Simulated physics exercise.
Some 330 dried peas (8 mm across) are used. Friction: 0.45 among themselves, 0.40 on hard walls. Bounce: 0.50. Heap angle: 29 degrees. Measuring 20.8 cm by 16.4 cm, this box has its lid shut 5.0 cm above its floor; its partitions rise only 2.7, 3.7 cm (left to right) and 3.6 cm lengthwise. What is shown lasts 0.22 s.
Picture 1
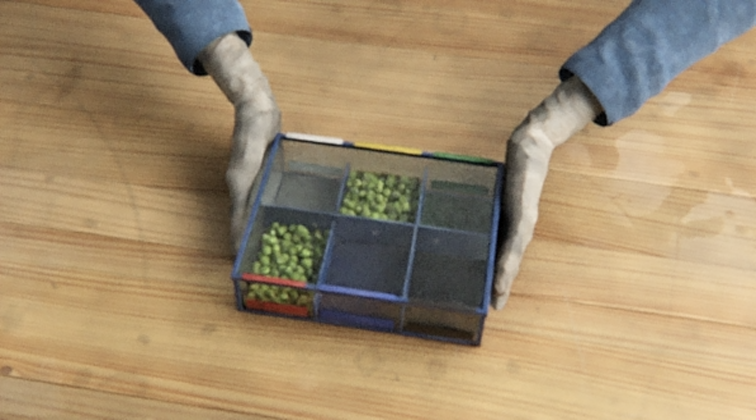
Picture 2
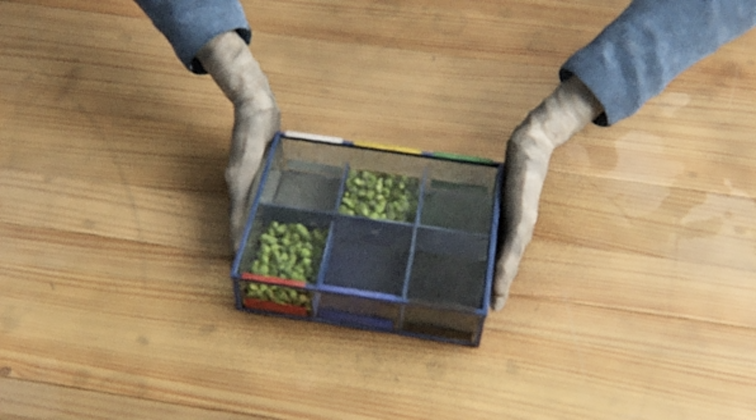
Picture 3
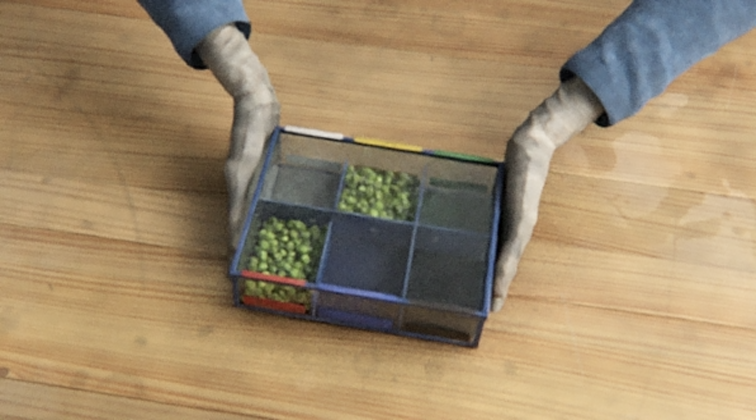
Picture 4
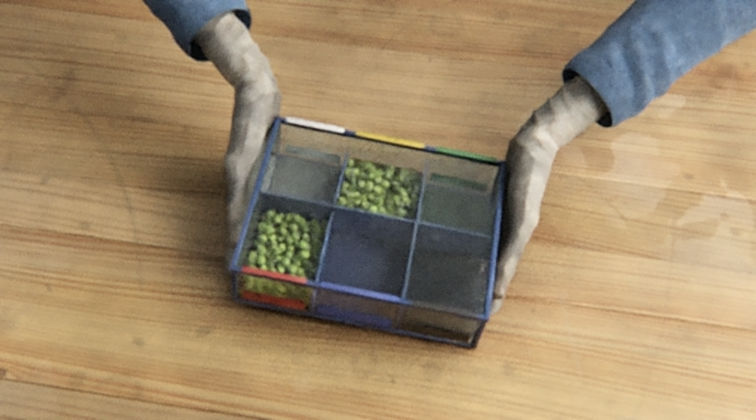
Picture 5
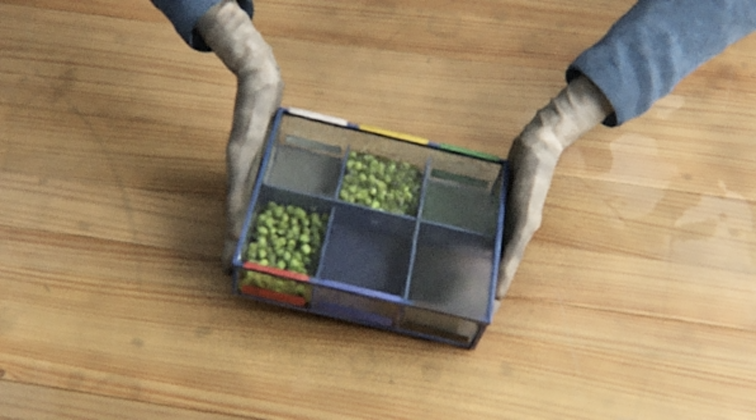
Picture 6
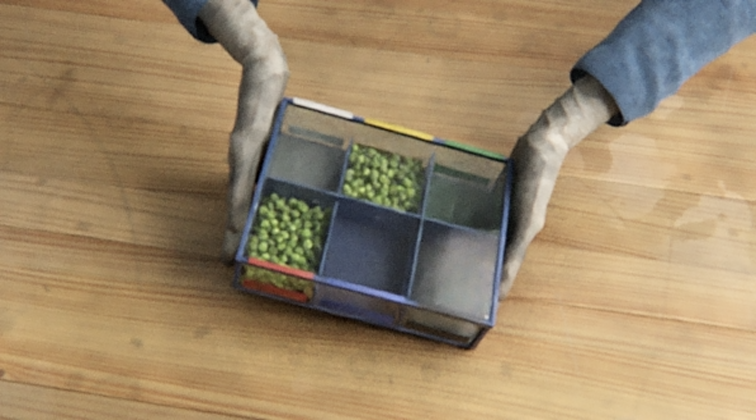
On a wooden table, two hands gradually tilting a clear divided box down toward the right, green peas staying in two compartments.
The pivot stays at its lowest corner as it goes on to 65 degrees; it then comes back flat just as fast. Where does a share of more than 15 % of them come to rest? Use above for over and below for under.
Verdicts: Red above, blue below, green below, yellow above, white below, black below.
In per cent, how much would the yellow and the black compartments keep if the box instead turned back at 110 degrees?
Then yellow would hold 45 percent and black 30 percent.
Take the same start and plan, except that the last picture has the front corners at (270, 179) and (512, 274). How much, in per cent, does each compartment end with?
In per cent, the final split is red 25, blue 10, green 5, yellow 60, white 0, black 0.
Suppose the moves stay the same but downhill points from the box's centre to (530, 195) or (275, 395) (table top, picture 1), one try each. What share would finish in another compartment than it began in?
Estimate: Some 10 % and some 5 % respectively.
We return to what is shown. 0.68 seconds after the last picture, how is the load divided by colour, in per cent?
You'd see red at 40, blue at 0, green at 0, yellow at 55, white at 0 and black at 0 per cent.
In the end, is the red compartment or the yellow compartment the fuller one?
I'd say the yellow side has more in it.
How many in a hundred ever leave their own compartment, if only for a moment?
Something like 10 per cent of the pieces.
Then, 0.68 s after the last picture, tilt 65 degrees; red 40 %, yellow 55 %.
Then, 1.13 s after the last picture, tilt 28 degrees; red 35 %, blue 5 %, yellow 55 %, black 5 %.
Then, 1.66 s after the last picture, tilt 0 degrees; red 35 %, blue 5 %, yellow 55 %, black 5 %.
In the end, red 35 %, blue 5 %, green 0 %, yellow 55 %, white 0 %, black 5 %.
